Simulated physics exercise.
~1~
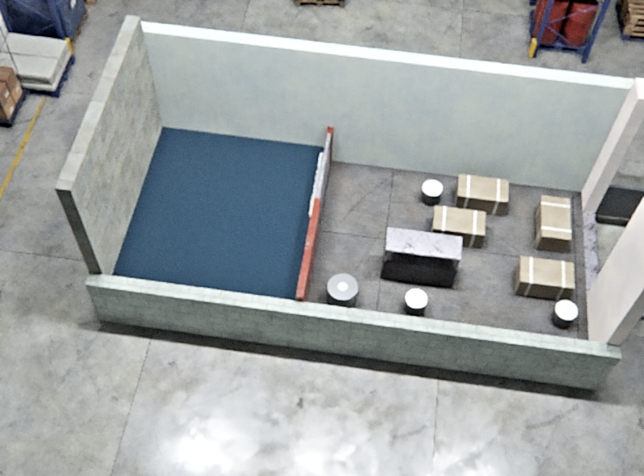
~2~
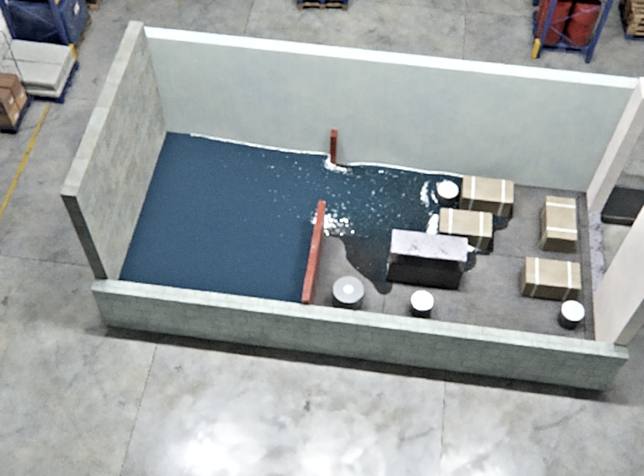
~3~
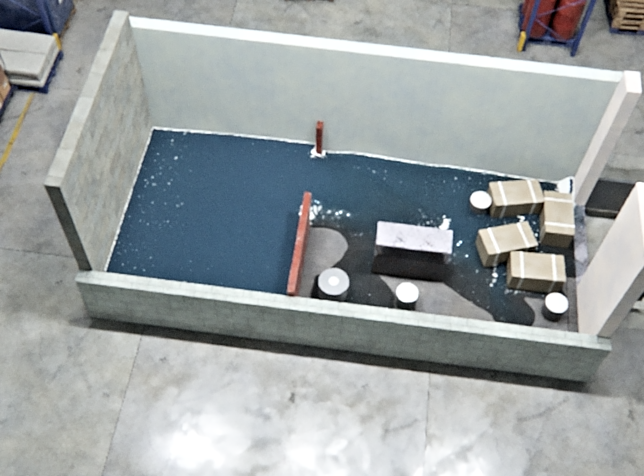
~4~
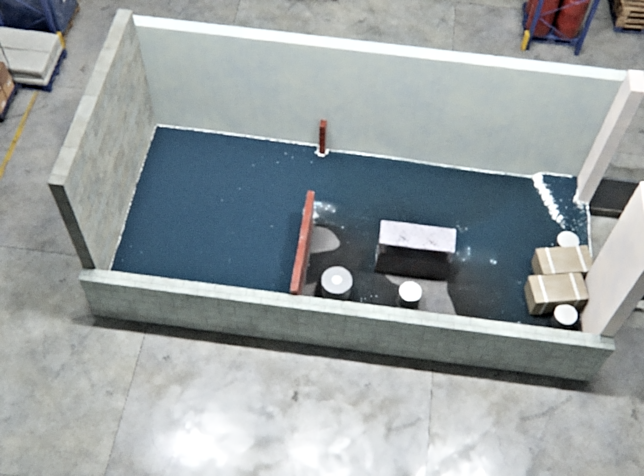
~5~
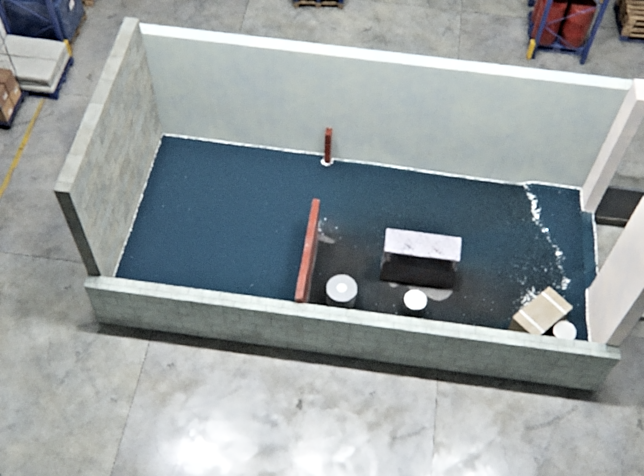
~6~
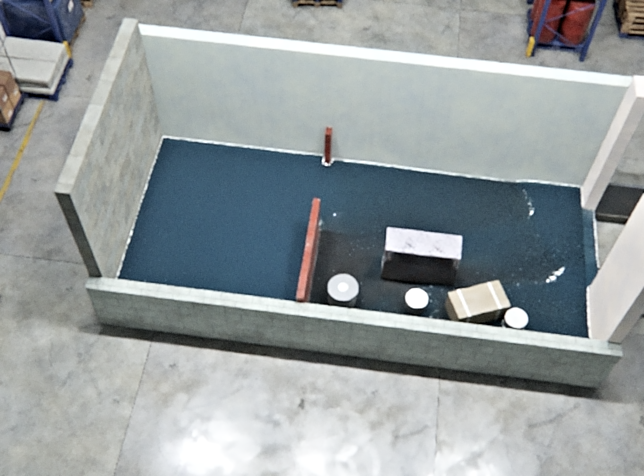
The video shows, from above, a walled enclosure where blue water surges rightward through a gap in a red barrier, sweeping boxes and a white tub toward the right end. Most boxes disappear from view, while one box and another tub drift back left, ending near the front wall.
